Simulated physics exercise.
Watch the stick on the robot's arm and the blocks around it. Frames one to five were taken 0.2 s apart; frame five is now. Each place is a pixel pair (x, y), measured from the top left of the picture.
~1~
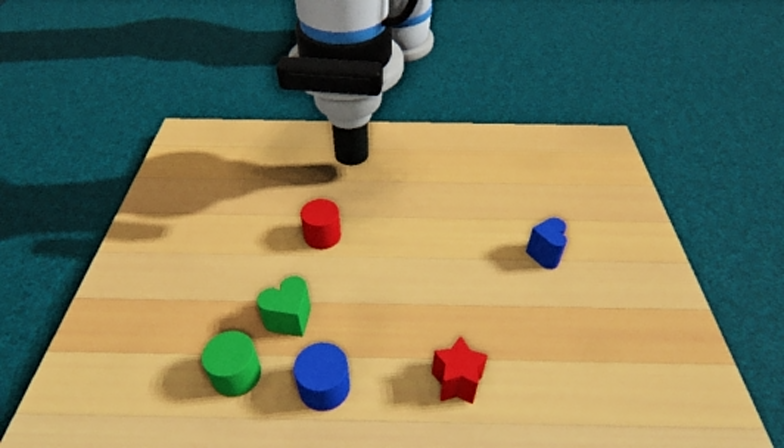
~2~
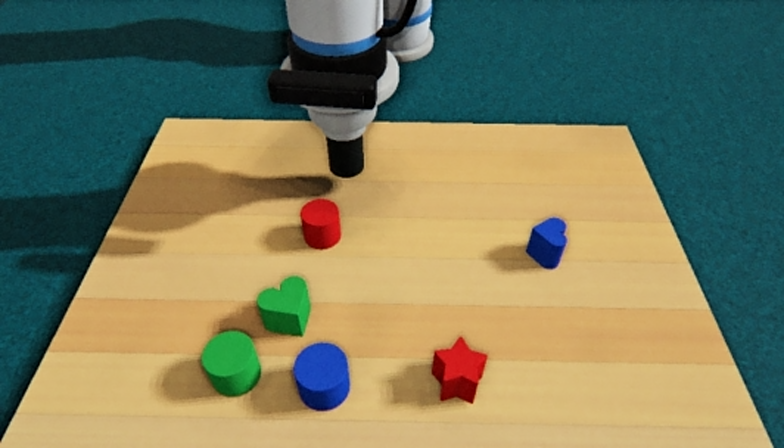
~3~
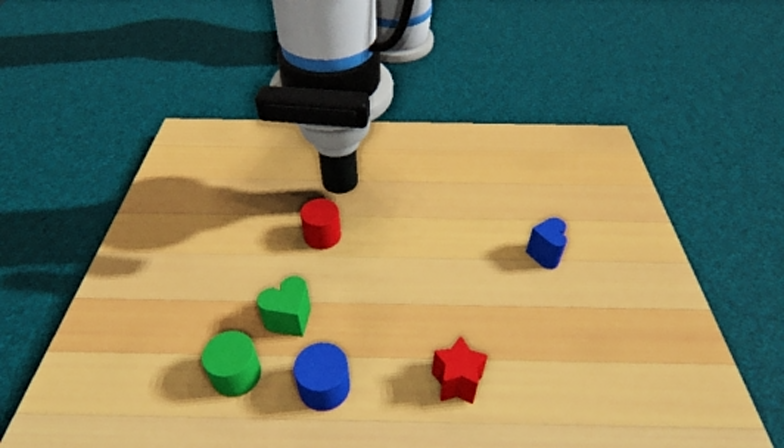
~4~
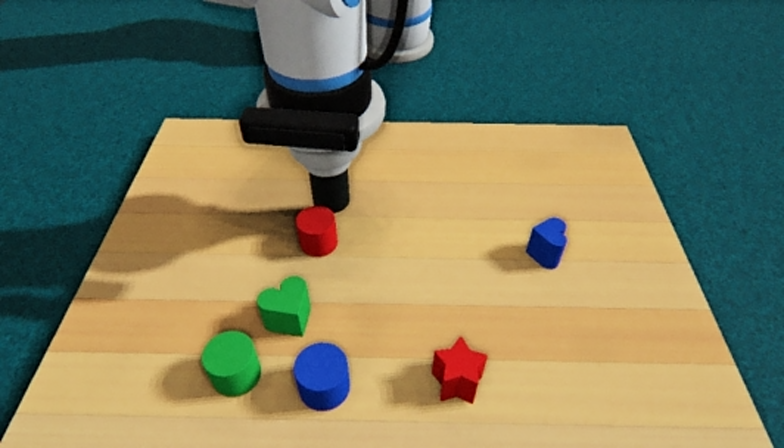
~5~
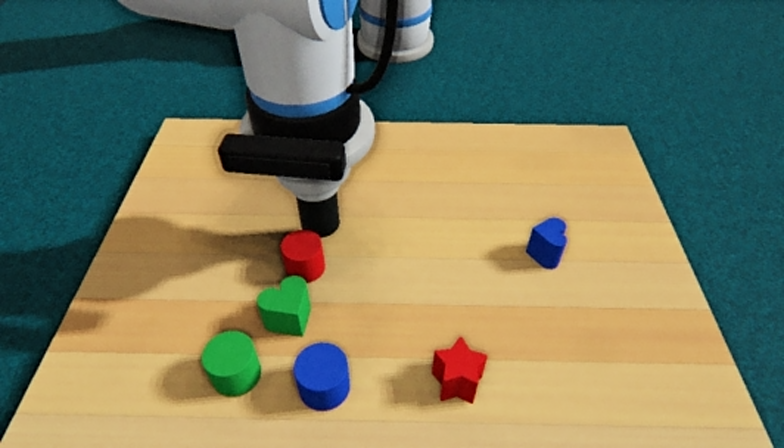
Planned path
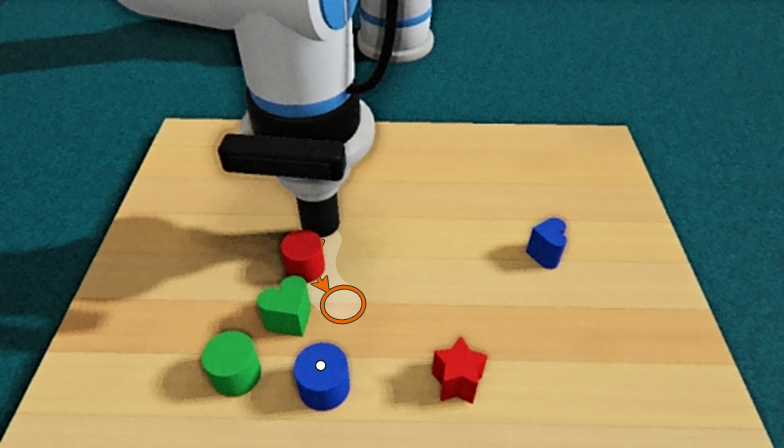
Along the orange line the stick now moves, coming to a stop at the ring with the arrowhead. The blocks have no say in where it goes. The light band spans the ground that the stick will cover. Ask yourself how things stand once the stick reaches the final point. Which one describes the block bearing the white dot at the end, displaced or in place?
The block bearing the white dot will stay where it is.
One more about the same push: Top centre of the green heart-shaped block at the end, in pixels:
Its top face will be centred at roughly (264, 333).
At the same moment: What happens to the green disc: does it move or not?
By then it is displaced.
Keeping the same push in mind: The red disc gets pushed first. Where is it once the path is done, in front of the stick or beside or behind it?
It falls back or aside.
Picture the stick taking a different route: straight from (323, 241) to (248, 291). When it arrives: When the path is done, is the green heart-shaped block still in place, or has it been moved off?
That block gets shifted.
Drawn move, from (323, 241) by way of (316, 263) and (323, 286) to (343, 304); the dot is on the blue disc.
What follows on the original path. Halfway along, stick at (315, 258); green heart-shaped block at (273, 319); red disc at (287, 279).
At the end, stick at (341, 288); green disc at (217, 365); green heart-shaped block at (264, 333); red disc at (293, 294); blue disc still.
